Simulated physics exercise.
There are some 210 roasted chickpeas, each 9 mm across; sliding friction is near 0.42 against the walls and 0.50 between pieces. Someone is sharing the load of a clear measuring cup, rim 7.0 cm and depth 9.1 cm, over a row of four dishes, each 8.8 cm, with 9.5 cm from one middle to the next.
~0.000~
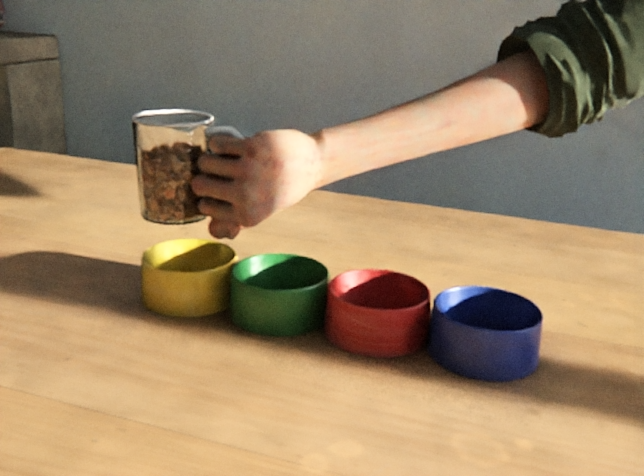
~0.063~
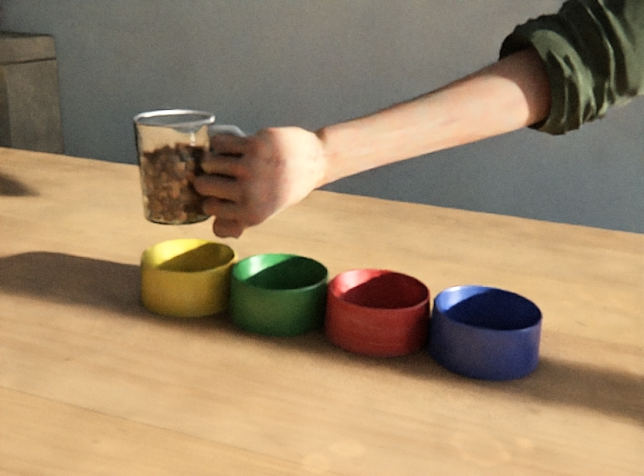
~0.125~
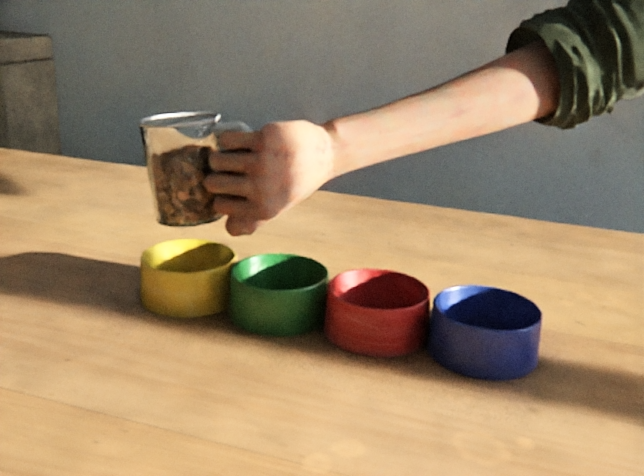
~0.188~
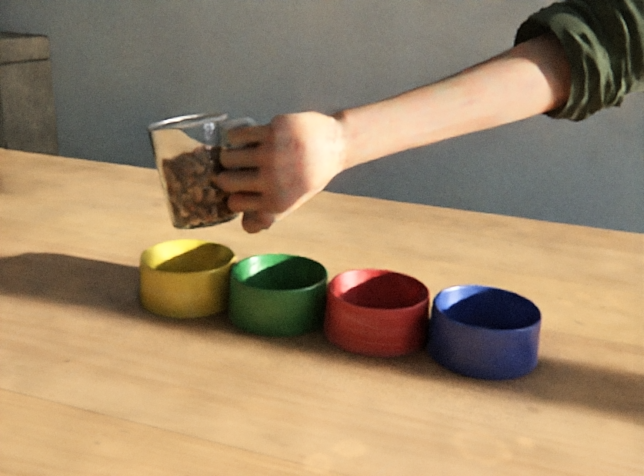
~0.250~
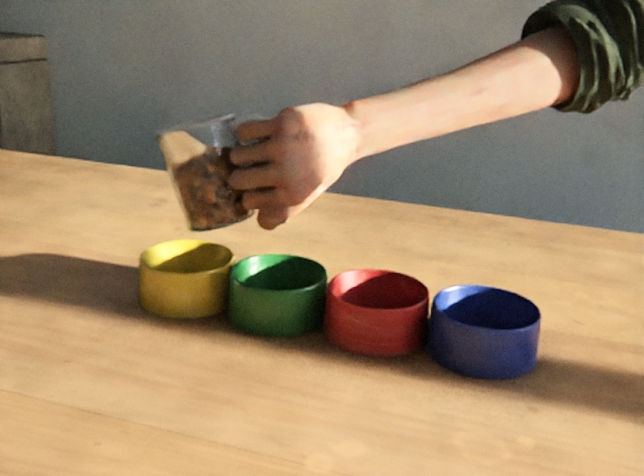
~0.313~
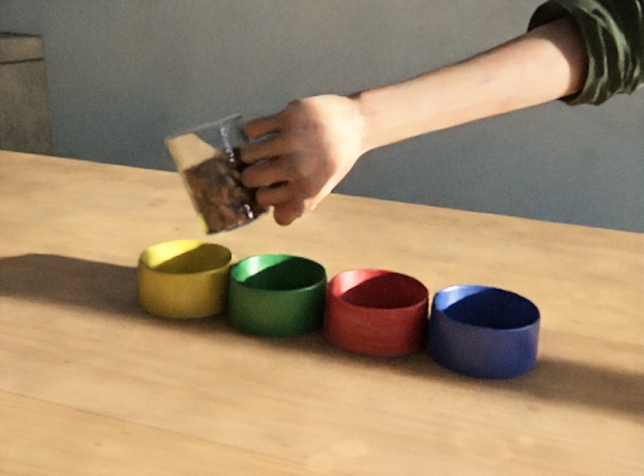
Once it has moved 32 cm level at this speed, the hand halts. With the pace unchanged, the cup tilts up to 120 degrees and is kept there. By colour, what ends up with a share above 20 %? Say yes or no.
Red: Yes, blue: Yes, green: No, yellow: No, counter: No.
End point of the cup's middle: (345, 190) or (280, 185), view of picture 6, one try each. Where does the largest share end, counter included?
First try: Green; second try: Yellow.
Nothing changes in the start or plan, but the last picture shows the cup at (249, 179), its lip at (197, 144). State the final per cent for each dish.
Dish by dish: Red 10 percent, blue 80 percent, green 0 percent, yellow 0 percent.
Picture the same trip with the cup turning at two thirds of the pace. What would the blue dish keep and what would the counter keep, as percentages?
In that case the blue dish gets 80 while the counter gets 10.
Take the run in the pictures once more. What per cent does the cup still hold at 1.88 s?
Roughly 0 %.
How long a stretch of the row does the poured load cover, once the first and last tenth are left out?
That stretch comes to around 11 cm.
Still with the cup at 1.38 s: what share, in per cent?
About 85 percent of the load.
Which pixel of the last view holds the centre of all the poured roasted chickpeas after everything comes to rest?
Est. centre at rest: (409, 323) px.
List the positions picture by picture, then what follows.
The first picture shows cup at (174, 167), tilt 0 degrees, lip at (139, 114), moved 0.0 cm; middle of the pieces at (175, 182); yellow dish at (190, 255); green dish at (281, 271); red dish at (380, 289); blue dish at (488, 308).
The second picture shows cup at (177, 168), tilt 1 degrees, lip at (141, 116), moved 0.3 cm; middle of the pieces at (178, 183).
The third picture shows cup at (185, 169), tilt 6 degrees, lip at (146, 120), moved 1.3 cm; middle of the pieces at (187, 184).
The fourth picture shows cup at (197, 171), tilt 11 degrees, lip at (154, 125), moved 2.6 cm; middle of the pieces at (200, 186).
The fifth picture shows cup at (209, 173), tilt 17 degrees, lip at (162, 131), moved 3.8 cm; middle of the pieces at (213, 187).
The sixth picture shows cup at (221, 175), tilt 22 degrees, lip at (171, 138), moved 5.1 cm; middle of the pieces at (226, 189); yellow dish at (187, 257); green dish at (279, 272); red dish at (378, 289); blue dish at (486, 307). The cup turns about 90 degrees a second and travels 20 cm a second.
Then, at 0.95 s, tilt 78 degrees; cup holds 100 %.
After 1.38 s, tilt 116 degrees; cup holds 85 %, red 15 %.
After 1.88 s, tilt 120 degrees; cup holds 0 %, red 55 %, blue 35 %.
At rest (2.4 s), red 55 %, blue 35 %, green 0 %, yellow 0 %, counter 10 %.
